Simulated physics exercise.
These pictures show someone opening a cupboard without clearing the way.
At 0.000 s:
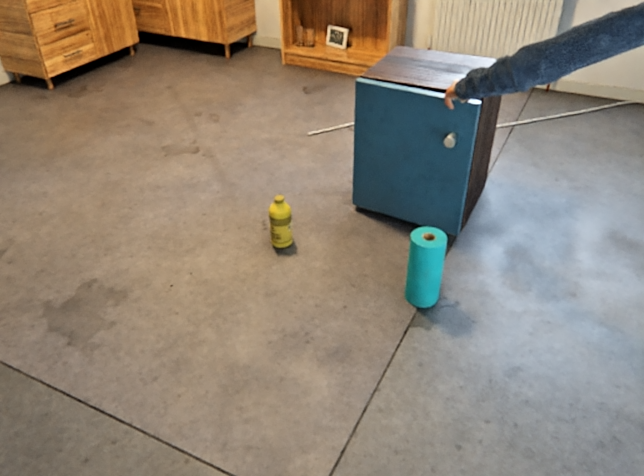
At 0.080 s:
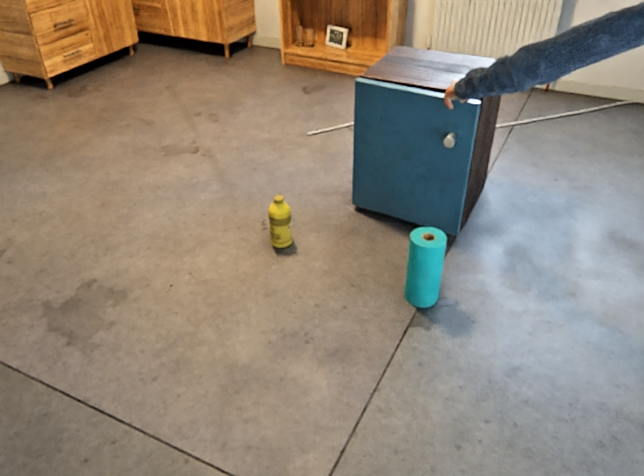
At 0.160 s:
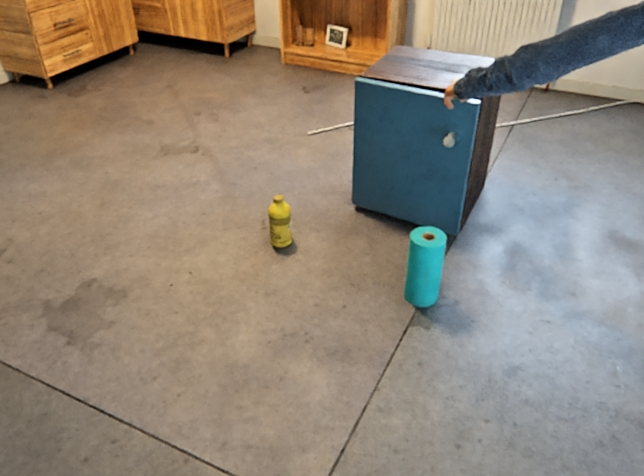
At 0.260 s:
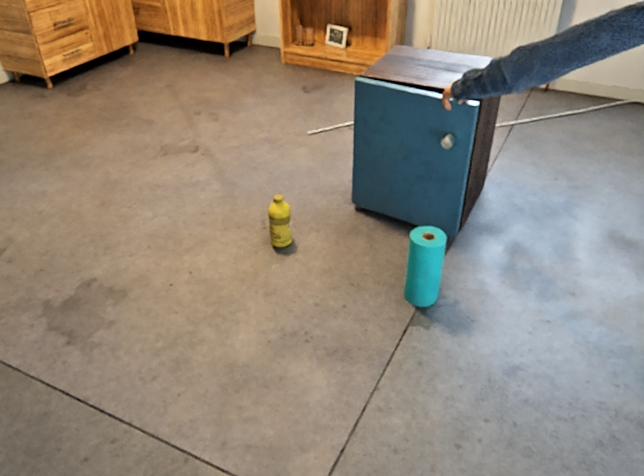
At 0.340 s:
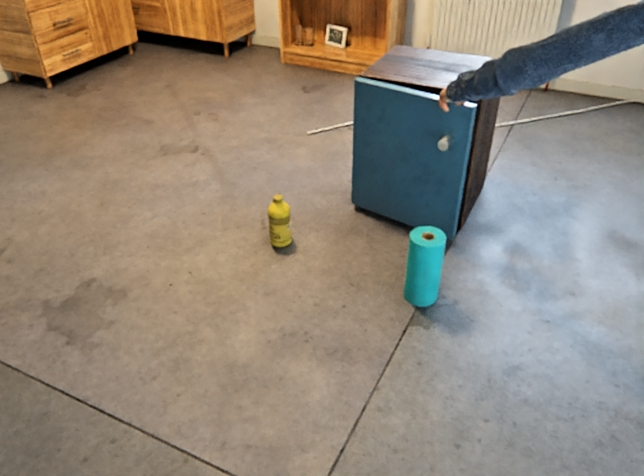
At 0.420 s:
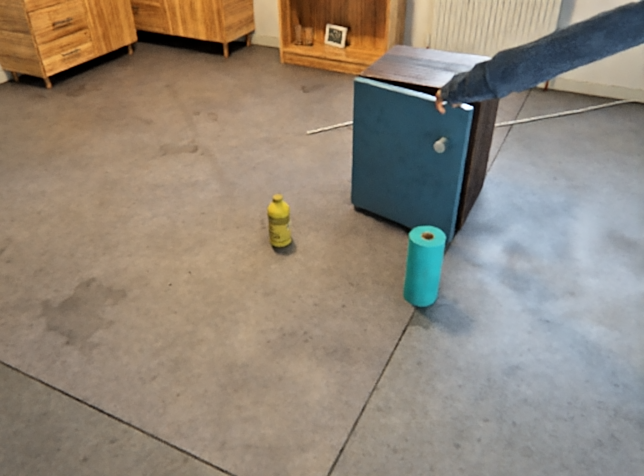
A hand slowly pulls a blue cupboard door slightly open behind a standing turquoise roll.
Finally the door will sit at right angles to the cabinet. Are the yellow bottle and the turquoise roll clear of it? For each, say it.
Outcome: The yellow bottle remains where it is; the turquoise roll remains where it is.
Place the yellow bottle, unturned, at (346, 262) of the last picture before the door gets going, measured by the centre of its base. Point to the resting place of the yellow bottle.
It comes to a stop at (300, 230).
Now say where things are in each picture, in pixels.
In the first frame, door 4° open; yellow bottle (281, 220); turquoise roll (425, 268); door (407, 161).
In the second frame, door 4° open; turquoise roll (425, 268); door (407, 161).
In the third frame, door 4° open; yellow bottle (280, 220); door (406, 161).
In the fourth frame, door 6° open; turquoise roll (425, 267); door (405, 162).
In the fifth frame, door 9° open; yellow bottle (280, 220); door (403, 163).
In the sixth frame, door 12° open; yellow bottle (279, 220); turquoise roll (424, 267); door (401, 164).
Around 1.06 s, door 37° open; yellow bottle at rest near (279, 220); turquoise roll at rest near (424, 267).
Around 1.84 s, door 66° open; yellow bottle at rest near (279, 220); turquoise roll at rest near (424, 267).
Around 2.48 s, door 89° open; yellow bottle at rest near (279, 220); turquoise roll at rest near (424, 267).
Finally (3.0 s), the yellow bottle escapes contact, near (279, 220); the turquoise roll escapes contact, near (424, 267).
